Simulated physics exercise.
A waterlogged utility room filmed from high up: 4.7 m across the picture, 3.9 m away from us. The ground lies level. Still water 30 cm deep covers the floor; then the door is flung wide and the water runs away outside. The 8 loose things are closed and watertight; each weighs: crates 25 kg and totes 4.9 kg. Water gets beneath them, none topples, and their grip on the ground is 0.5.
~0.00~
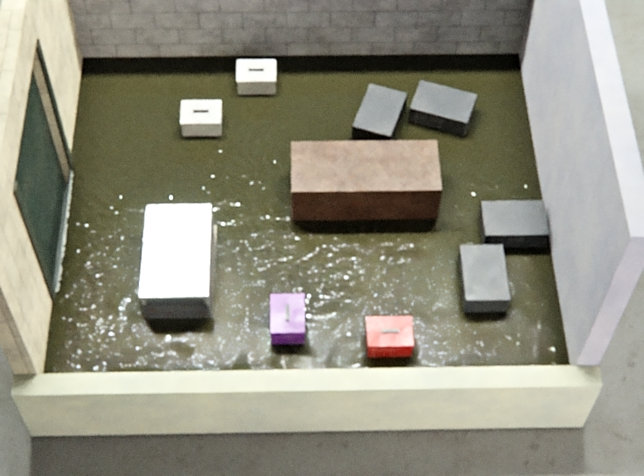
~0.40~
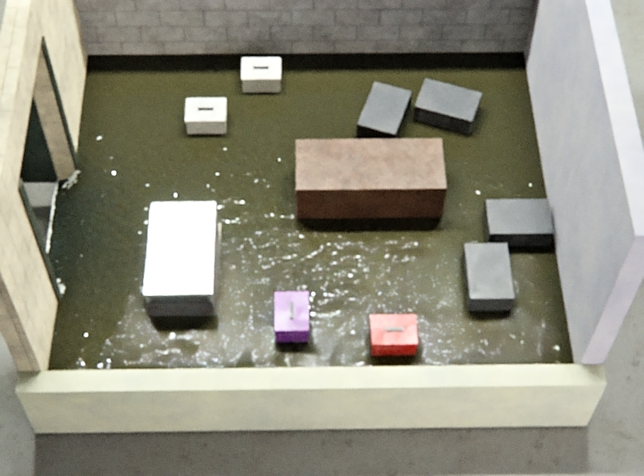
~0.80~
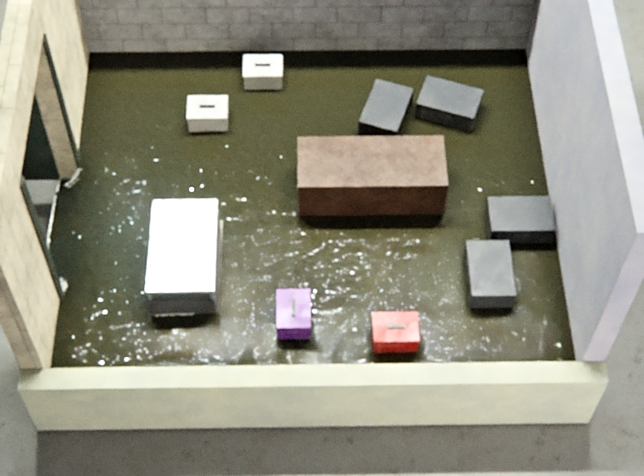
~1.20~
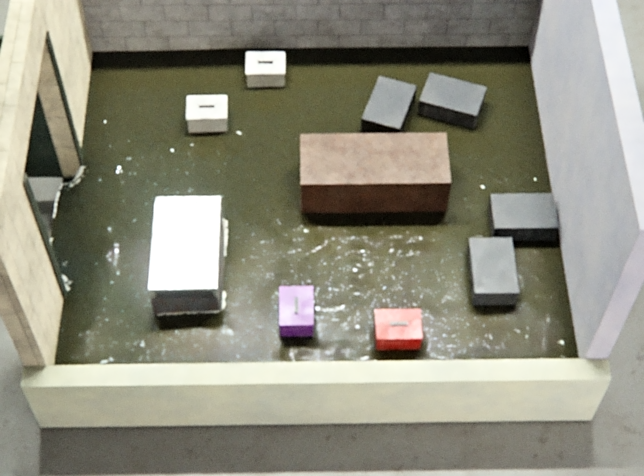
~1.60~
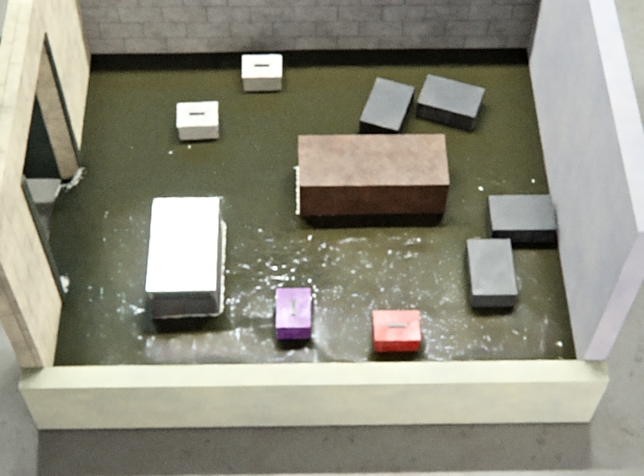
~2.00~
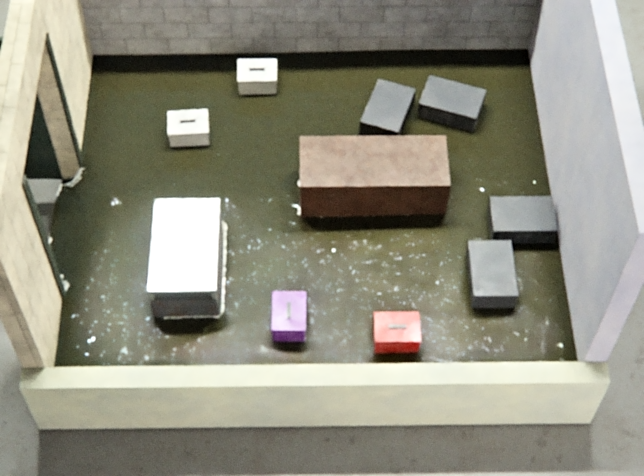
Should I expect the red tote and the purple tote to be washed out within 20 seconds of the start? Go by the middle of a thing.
The red tote escapes, the purple tote gets out.
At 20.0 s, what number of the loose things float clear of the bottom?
At that moment 3.
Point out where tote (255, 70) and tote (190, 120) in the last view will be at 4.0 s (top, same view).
Near (204, 76) and (113, 157).
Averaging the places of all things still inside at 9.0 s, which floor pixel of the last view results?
At about (322, 224).
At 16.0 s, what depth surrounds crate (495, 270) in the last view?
Roughly 14 cm.
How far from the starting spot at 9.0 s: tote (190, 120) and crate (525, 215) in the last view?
In turn: Gone out, 20 cm.
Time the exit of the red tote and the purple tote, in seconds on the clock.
At about 14.5 and 7.0 s.
After 4.0 s the red tote is near (343, 332), 0.5 m from its start, afloat; the purple tote is near (192, 336), 0.9 m from its start, afloat; 0 of 8 are out; 8 afloat.
After 9.0 s the red tote is near (249, 346), 1.3 m from its start, afloat; the purple tote has gone out; 2 of 8 are out; 6 afloat.
After 16.0 s the red tote has gone out; the purple tote has gone out; 5 of 8 are out; 3 afloat.
After 20.0 s the red tote has gone out; the purple tote has gone out; 5 of 8 are out; 3 afloat.
